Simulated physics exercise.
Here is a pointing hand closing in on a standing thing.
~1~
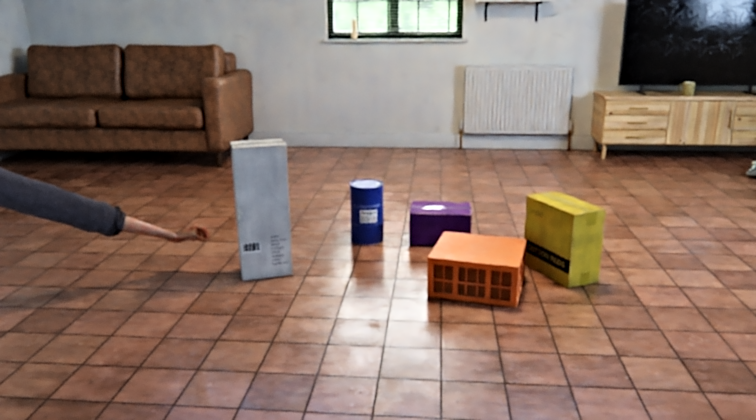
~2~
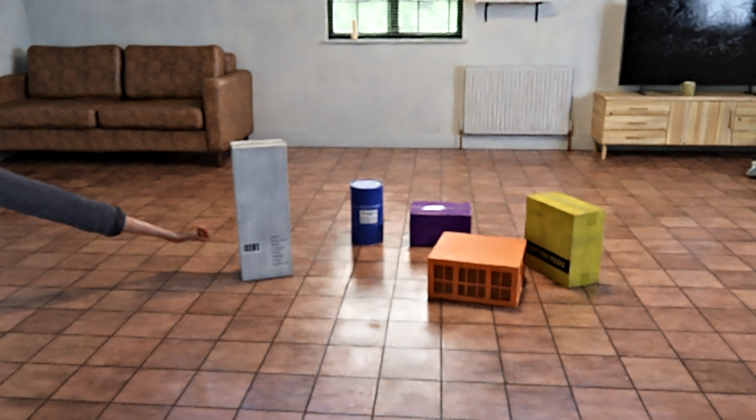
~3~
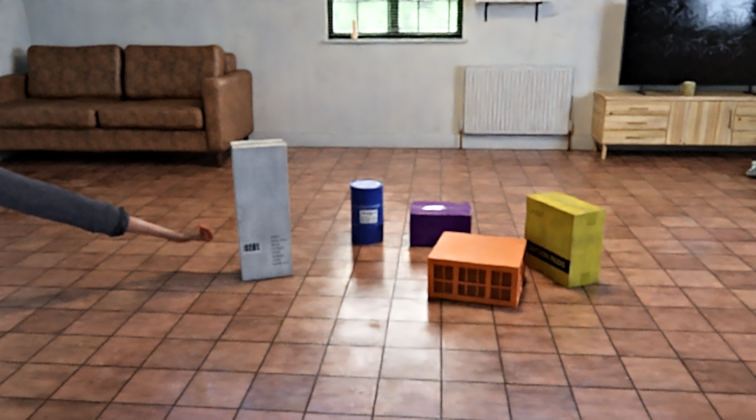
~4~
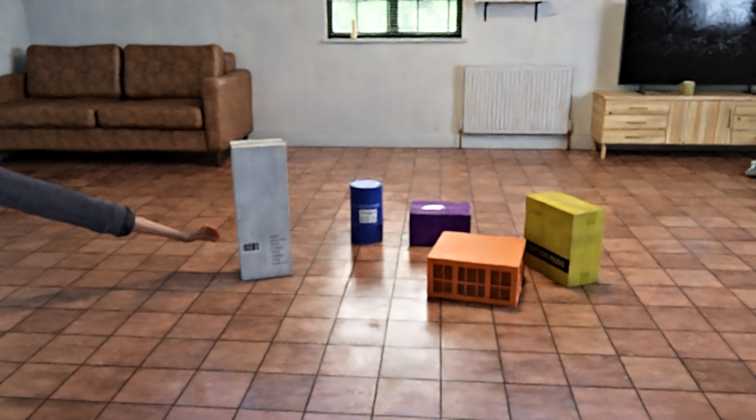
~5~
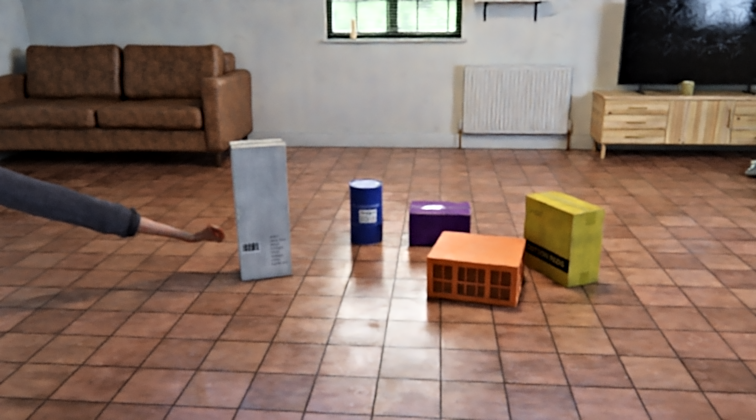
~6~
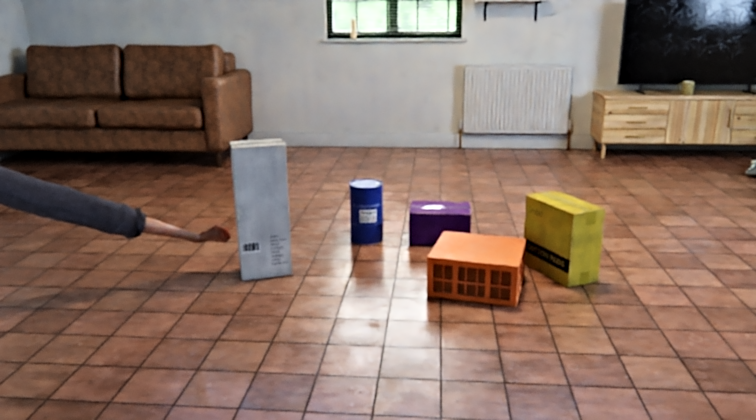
At the start, an arm reaches in from the left over a tiled floor, its hand a short way from a tall white box, with a blue drum and purple, orange and yellow boxes standing to the right. The hand edges slowly rightward, ending close beside the white box, while the objects stay still.
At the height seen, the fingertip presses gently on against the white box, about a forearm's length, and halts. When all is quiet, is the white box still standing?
The white box stays upright.
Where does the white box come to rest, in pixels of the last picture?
Near (334, 207).
Then, 0.30 s later than the last frame, white box moved a little near (274, 209).
Then, 0.60 s later than the last frame, white box moved about its own width near (294, 208).
Then, 0.80 s later than the last frame, white box moved about its own width near (308, 208).
Then, 1.10 s later than the last frame, white box moved about its own width near (328, 207).
When it is over, moved from the start, white box. End places, in pixels of the last picture, white box near (334, 207).
